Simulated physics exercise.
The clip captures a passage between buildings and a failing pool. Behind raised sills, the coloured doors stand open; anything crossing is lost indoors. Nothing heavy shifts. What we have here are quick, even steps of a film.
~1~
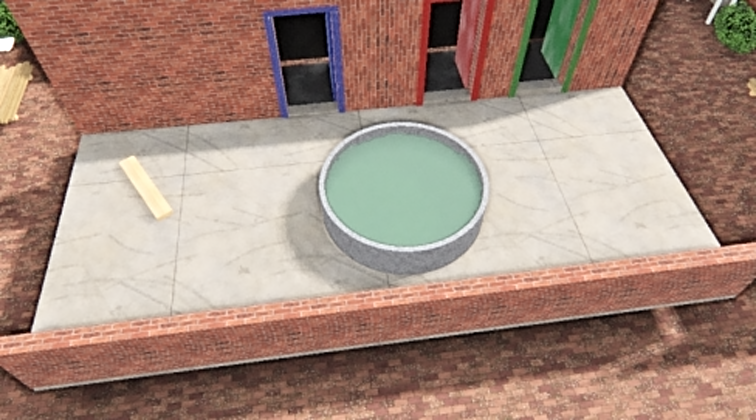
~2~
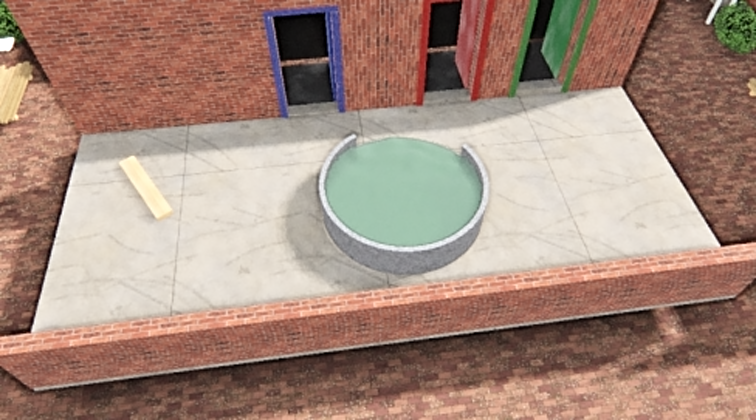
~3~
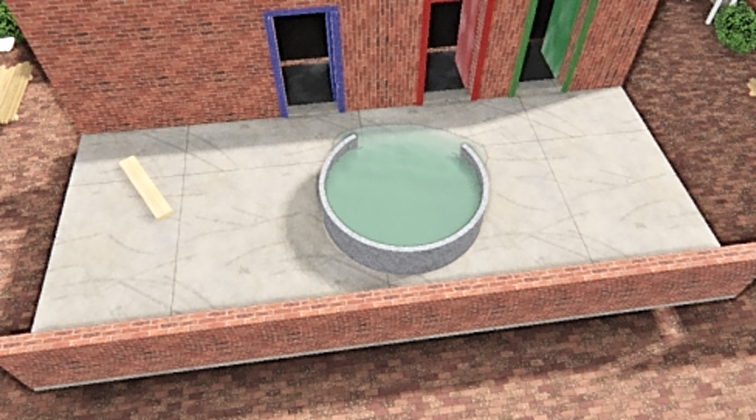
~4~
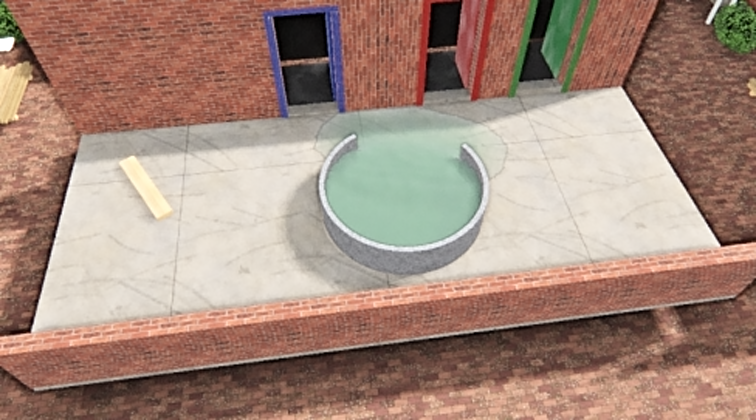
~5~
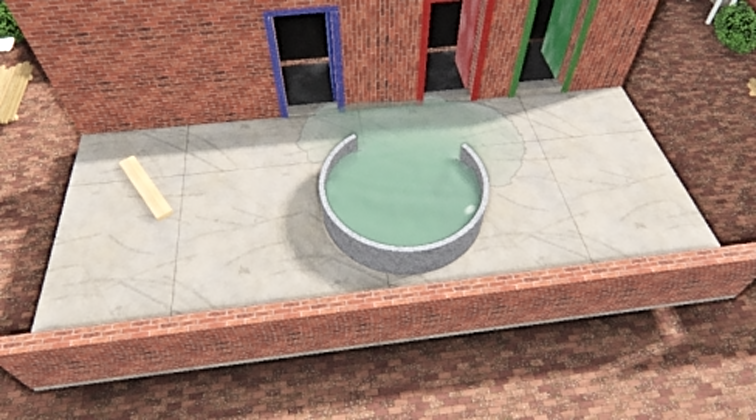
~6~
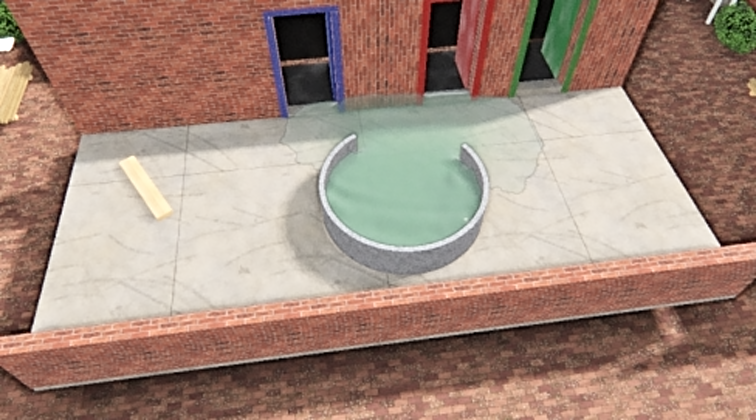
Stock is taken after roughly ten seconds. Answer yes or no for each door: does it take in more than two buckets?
Red door: Yes; blue door: Yes; green door: No.
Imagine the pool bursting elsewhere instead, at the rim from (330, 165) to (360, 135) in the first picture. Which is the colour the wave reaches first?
I'd say the door marked blue.
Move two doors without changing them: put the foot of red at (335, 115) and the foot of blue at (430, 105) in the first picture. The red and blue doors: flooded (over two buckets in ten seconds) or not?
Red tops the limit, blue tops the limit.
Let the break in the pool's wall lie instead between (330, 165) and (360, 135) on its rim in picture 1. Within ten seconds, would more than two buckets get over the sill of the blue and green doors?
Result - blue: Crosses the threshold; green: Fails to reach it.
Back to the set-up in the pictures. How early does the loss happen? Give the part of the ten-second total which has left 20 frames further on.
About 40 per cent.
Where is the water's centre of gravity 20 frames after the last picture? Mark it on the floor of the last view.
Centre of the water: Near (403, 163).
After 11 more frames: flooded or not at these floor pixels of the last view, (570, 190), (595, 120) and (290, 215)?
First spot not wet, second soaked, third not wet.
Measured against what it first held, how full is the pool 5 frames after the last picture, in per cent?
60 per cent or thereabouts.
A moment on, water covers 20 % of the floor; the red door over two buckets in, the blue door over two buckets in, the green door wet at the sill, nothing in.
Next, water covers 25 % of the floor; the red door far over two buckets in, the blue door over two buckets in, the green door wet at the sill, nothing in.
Then, water covers 45 % of the floor; the red door far over two buckets in, the blue door far over two buckets in, the green door wet at the sill, nothing in.
Later, water covers 50 % of the floor; the red door far over two buckets in, the blue door far over two buckets in, the green door wet at the sill, nothing in.
In the end, water covers 65 % of the floor; the red door far over two buckets in, the blue door far over two buckets in, the green door wet at the sill, nothing in.
